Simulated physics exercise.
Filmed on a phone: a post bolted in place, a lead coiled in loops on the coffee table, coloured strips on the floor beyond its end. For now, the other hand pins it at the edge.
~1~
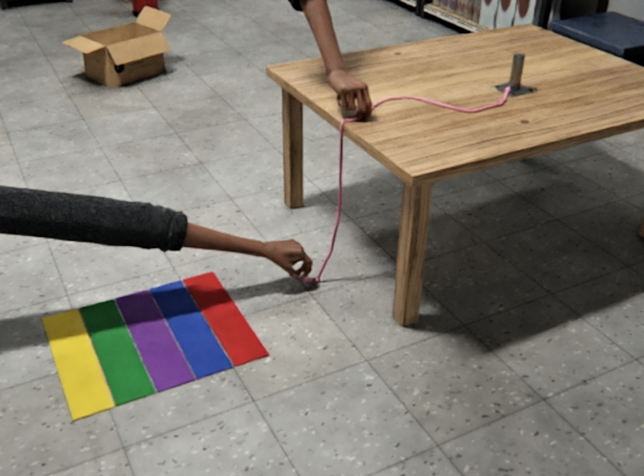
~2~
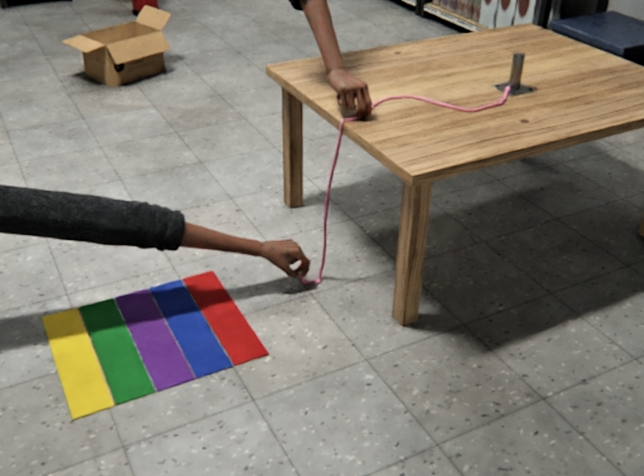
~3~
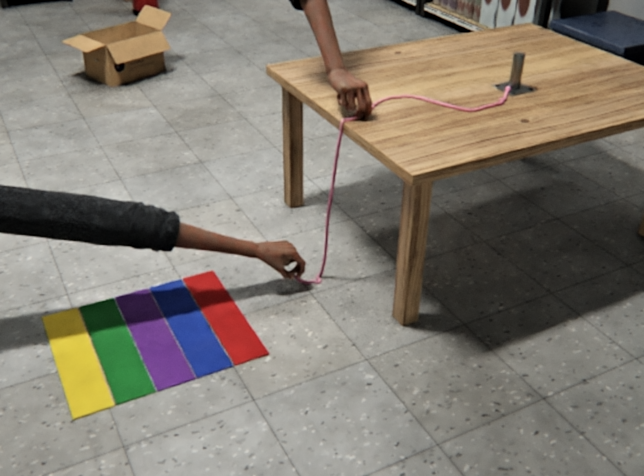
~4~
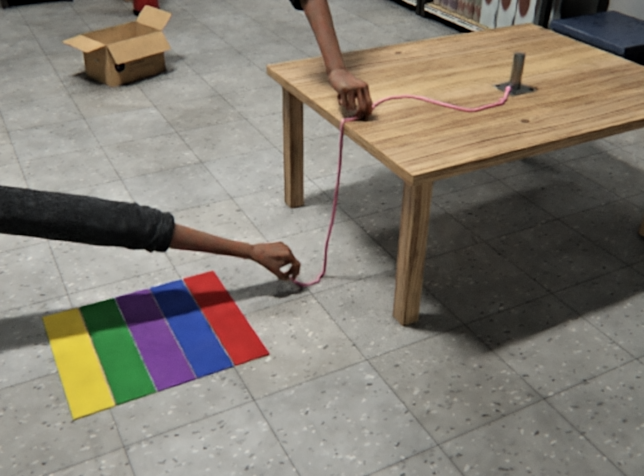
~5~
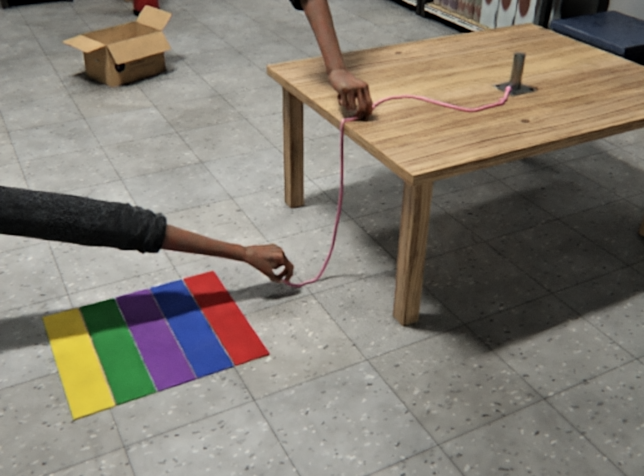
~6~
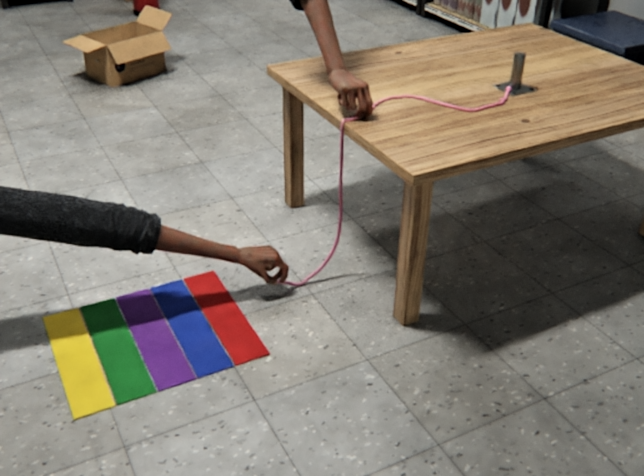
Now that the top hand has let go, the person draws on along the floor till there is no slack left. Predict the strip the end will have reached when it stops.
I would say the green strip.
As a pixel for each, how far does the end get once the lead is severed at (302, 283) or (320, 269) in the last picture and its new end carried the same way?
Roughly at (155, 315) the first time and at (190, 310) the second.
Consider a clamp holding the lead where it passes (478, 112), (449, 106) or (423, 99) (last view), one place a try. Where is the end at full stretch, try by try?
Try 1: (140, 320); try 2: (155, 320); try 3: (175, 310).
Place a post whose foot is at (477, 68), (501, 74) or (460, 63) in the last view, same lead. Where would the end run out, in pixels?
Estimated pixels per try: (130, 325); (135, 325); (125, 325).
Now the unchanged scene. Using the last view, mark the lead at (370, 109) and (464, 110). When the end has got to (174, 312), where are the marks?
First: (338, 145). Second: (430, 103).
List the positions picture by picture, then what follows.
The first picture shows end (302, 275); red (242, 343); blue (205, 355); purple (168, 367); green (128, 380); yellow (87, 393).
The second picture shows end (300, 275); lead through (500, 100) (450, 107) (386, 100) (344, 123) (328, 198) (324, 260).
The third picture shows end (295, 276).
The fourth picture shows end (291, 278); lead through (501, 100) (451, 107) (386, 100) (345, 123) (336, 197) (325, 259).
The fifth picture shows end (284, 280).
The sixth picture shows end (279, 281); lead through (501, 100) (451, 107) (386, 100) (345, 123) (341, 195) (329, 258).
Soon after, end near (174, 312); over blue.
After that, end near (137, 323); over purple.
At the stop, end near (115, 329); over green. The green one.
